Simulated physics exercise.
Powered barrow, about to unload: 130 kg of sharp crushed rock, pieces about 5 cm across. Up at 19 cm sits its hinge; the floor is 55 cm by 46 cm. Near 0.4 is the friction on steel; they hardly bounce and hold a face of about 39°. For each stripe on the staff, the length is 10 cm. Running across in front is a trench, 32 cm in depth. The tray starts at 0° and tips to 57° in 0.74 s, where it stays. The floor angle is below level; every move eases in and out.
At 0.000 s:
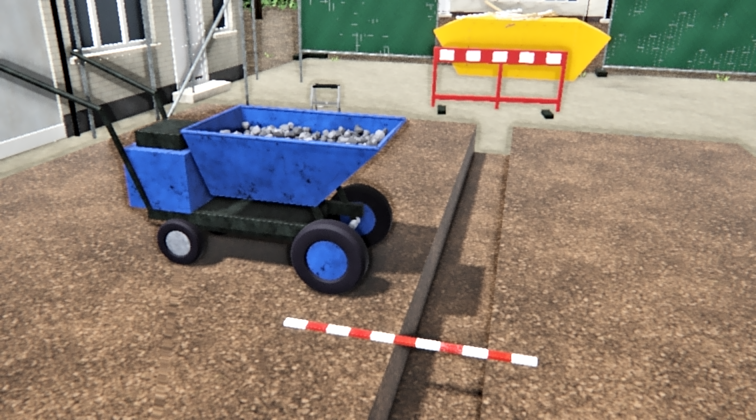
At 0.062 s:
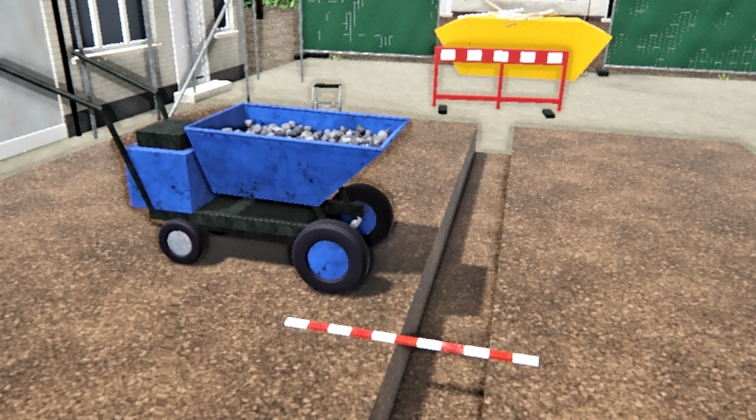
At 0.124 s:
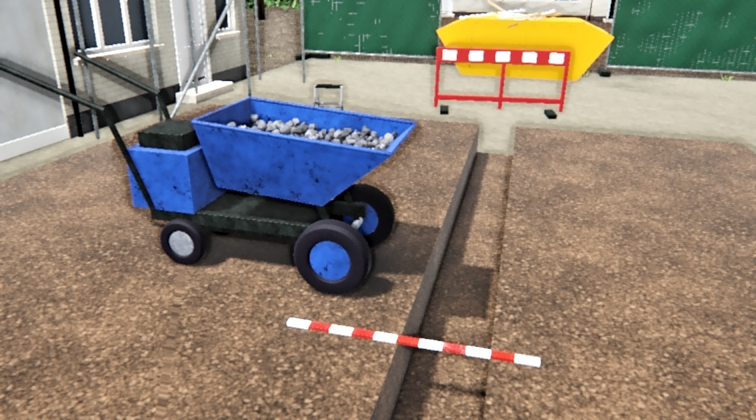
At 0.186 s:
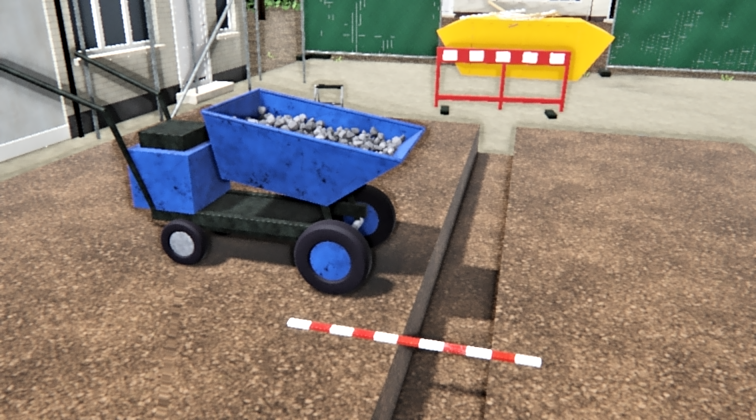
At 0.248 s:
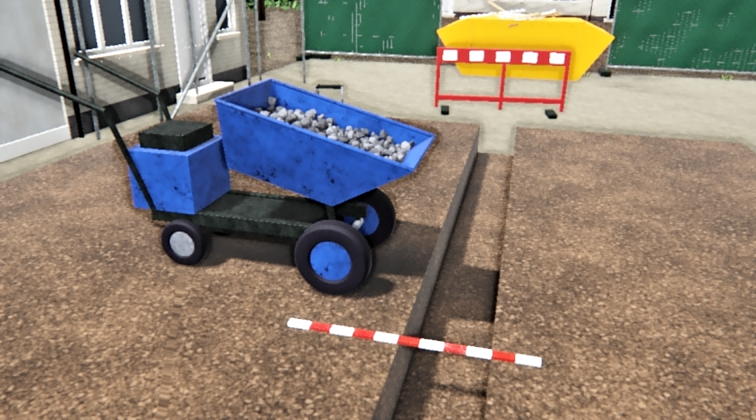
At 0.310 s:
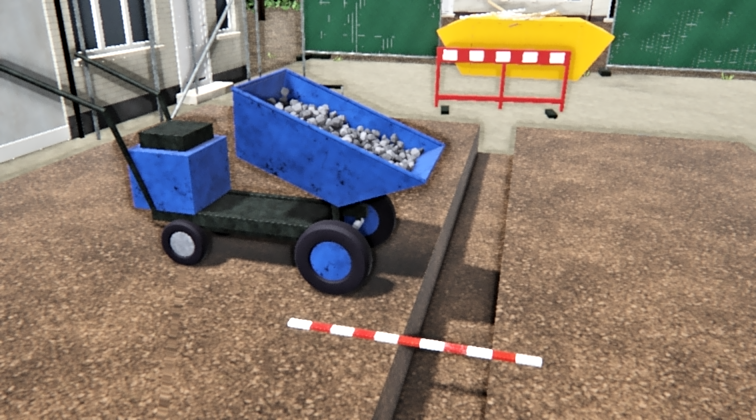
On a yard of brown, gritty ground, seen from slightly above, a narrow trench runs away from the viewer toward green fencing. A blue powered barrow loaded with grey stones stands left of the trench, with a red-and-white striped staff lying across it and a yellow skip behind a red-and-white barrier. The barrow's tray tilts steadily, its rear rising and its lip dipping rightward, while the wheels stay put.
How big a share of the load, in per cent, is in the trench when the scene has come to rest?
A share of about 28 percent.
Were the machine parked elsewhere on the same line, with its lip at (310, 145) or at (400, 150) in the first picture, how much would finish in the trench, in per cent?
Some 45 and some 10 per cent, in that order.
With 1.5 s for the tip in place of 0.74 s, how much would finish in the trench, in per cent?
Trench share: Approx. 30%.
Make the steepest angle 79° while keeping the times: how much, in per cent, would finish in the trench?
About 60%.
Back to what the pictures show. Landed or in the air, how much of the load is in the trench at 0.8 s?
About 5%.
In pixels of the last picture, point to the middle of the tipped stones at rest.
Centre estimate: Around (491, 320).
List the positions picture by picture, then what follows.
The tray is at 0°, its lip at (379, 149); the top of the load is at (304, 133), in the first picture.
The tray is at 1°, its lip at (383, 150); the top of the load is at (294, 131); the stones move at 0.3 m/s on average, in the second picture.
The tray is at 4°, its lip at (391, 155); the top of the load is at (280, 127); the stones move at 0.6 m/s on average, in the third picture.
Lip at (401, 161), floor tilted 9°, highest stones at (281, 119); the stones move at 0.8 m/s on average, in the fourth picture.
Lip at (413, 171), floor tilted 15°, highest stones at (280, 112); the stones move at 1.0 m/s on average, in the fifth picture.
The tray is at 22°, its lip at (425, 182); the top of the load is at (285, 103); the stones move at 1.1 m/s on average, in the sixth picture.
After 0.6 s the floor is at 48°; 100 % in the tray; the foremost stones are at (441, 205).
After 0.8 s the floor is at 57°; 96 % in the tray, 4 % in the trench; the foremost stones are at (494, 239).
After 1.2 s the floor is at 57°; 66 % in the tray, 12 % in the trench, 22 % past the trench; the foremost stones are at (585, 296).
After 3.1 s the floor is at 57°; 48 % in the tray, 28 % in the trench, 24 % past the trench; the foremost stones are at (645, 288).
